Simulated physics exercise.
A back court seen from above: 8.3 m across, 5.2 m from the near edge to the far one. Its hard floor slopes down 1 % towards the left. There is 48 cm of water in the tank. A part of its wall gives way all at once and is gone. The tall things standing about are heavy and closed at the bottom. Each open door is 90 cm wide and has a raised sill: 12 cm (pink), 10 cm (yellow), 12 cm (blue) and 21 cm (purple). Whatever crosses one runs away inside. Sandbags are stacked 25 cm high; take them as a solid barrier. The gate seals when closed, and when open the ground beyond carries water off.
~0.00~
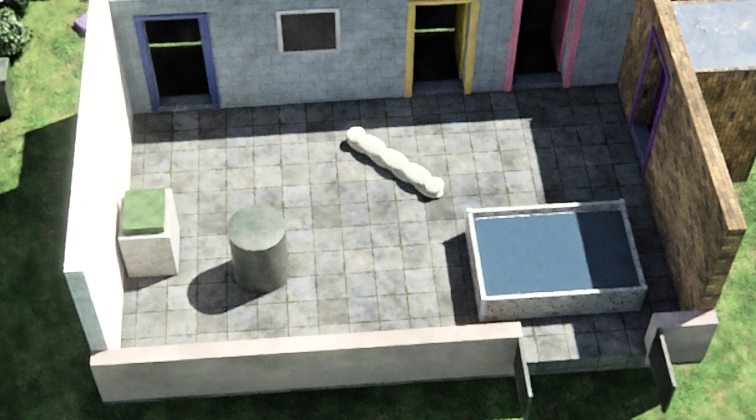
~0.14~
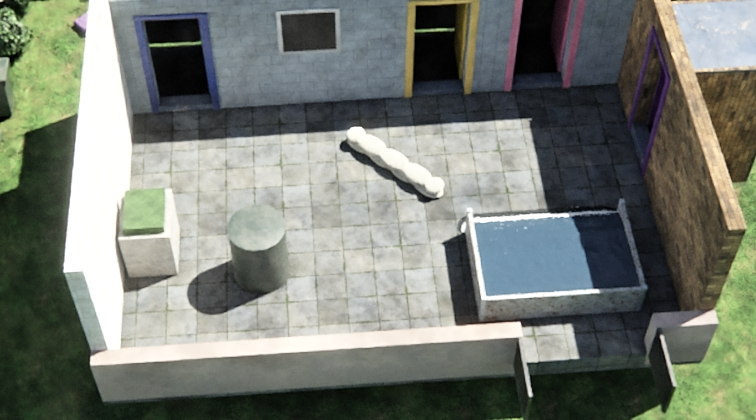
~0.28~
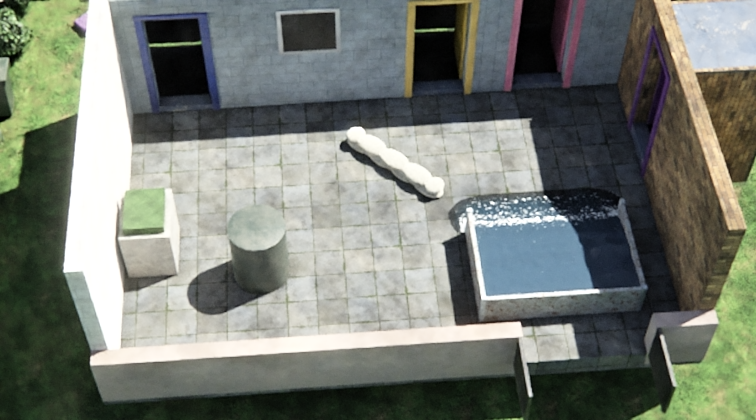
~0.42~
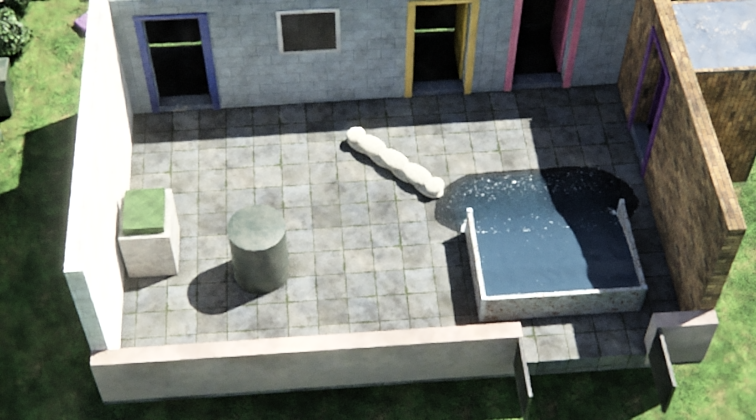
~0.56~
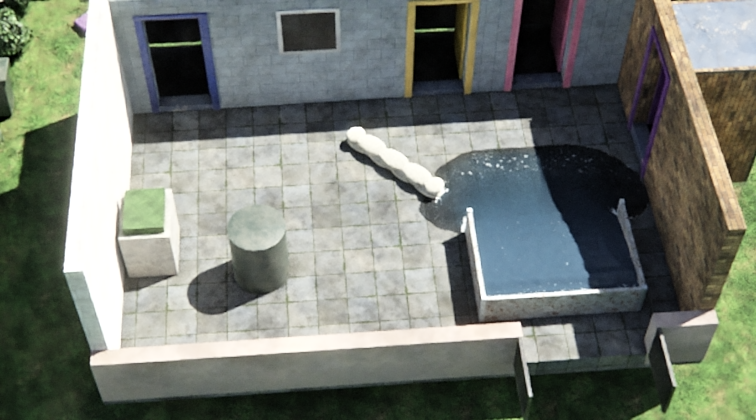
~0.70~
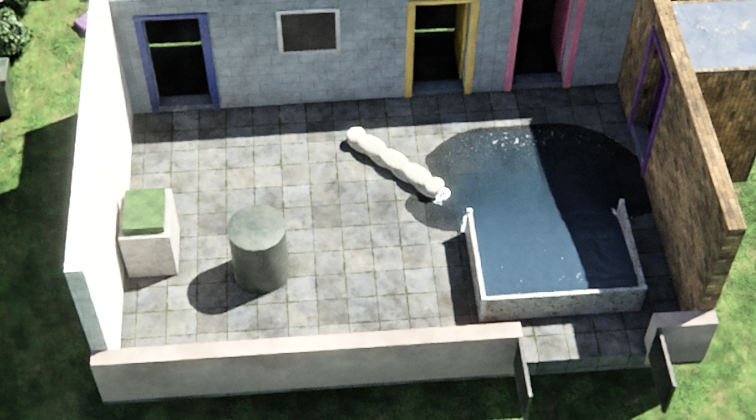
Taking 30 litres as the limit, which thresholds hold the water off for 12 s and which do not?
Door by door: At the pink door it goes over the limit; at the yellow door it goes over the limit; at the blue door it does not reach the limit; at the purple door it keeps below the limit.
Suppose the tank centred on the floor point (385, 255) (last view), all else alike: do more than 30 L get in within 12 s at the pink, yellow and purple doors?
Then: Pink not over, yellow below, purple under.
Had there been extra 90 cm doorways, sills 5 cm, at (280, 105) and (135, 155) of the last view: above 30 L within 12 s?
In turn: Not over, above.
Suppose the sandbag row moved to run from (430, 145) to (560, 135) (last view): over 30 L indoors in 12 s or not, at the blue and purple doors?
Against that limit: Blue under, purple under.
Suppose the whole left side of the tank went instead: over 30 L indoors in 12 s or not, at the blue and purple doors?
Against that limit: Blue under, purple under.
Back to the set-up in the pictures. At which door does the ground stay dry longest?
It is the blue one.
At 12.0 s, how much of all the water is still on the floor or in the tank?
Some 86 per cent remains.
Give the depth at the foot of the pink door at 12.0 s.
About 3.0 cm.
After 1.4 s water covers 30 % of the floor and is deepest (28 cm) near (493, 95); pink door 24 cm at the sill, 7 L in, yellow door 16 cm at the sill, 1 L in, blue door not reached, purple door 10 cm at the sill, 0 L in.
After 2.2 s water covers 30 % of the floor and is deepest (28 cm) near (576, 90); pink door 26 cm at the sill, 61 L in, yellow door 23 cm at the sill, 32 L in, blue door not reached, purple door 10 cm at the sill, 0 L in.
After 3.5 s water covers 40 % of the floor and is deepest (18 cm) near (514, 94); pink door 18 cm at the sill, 120 L in, yellow door 15 cm at the sill, 84 L in, blue door 2 cm at the sill, 0 L in, purple door 13 cm at the sill, 0 L in.
After 7.0 s water covers 60 % of the floor and is deepest (14 cm) near (128, 228); pink door 5 cm at the sill, 130 L in, yellow door 12 cm at the sill, 97 L in, blue door 5 cm at the sill, 0 L in, purple door 4 cm at the sill, 0 L in.
After 12.0 s water covers 85 % of the floor and is deepest (8 cm) near (128, 228); pink door 3 cm at the sill, 130 L in, yellow door 4 cm at the sill, 98 L in, blue door 7 cm at the sill, 0 L in, purple door 3 cm at the sill, 0 L in.
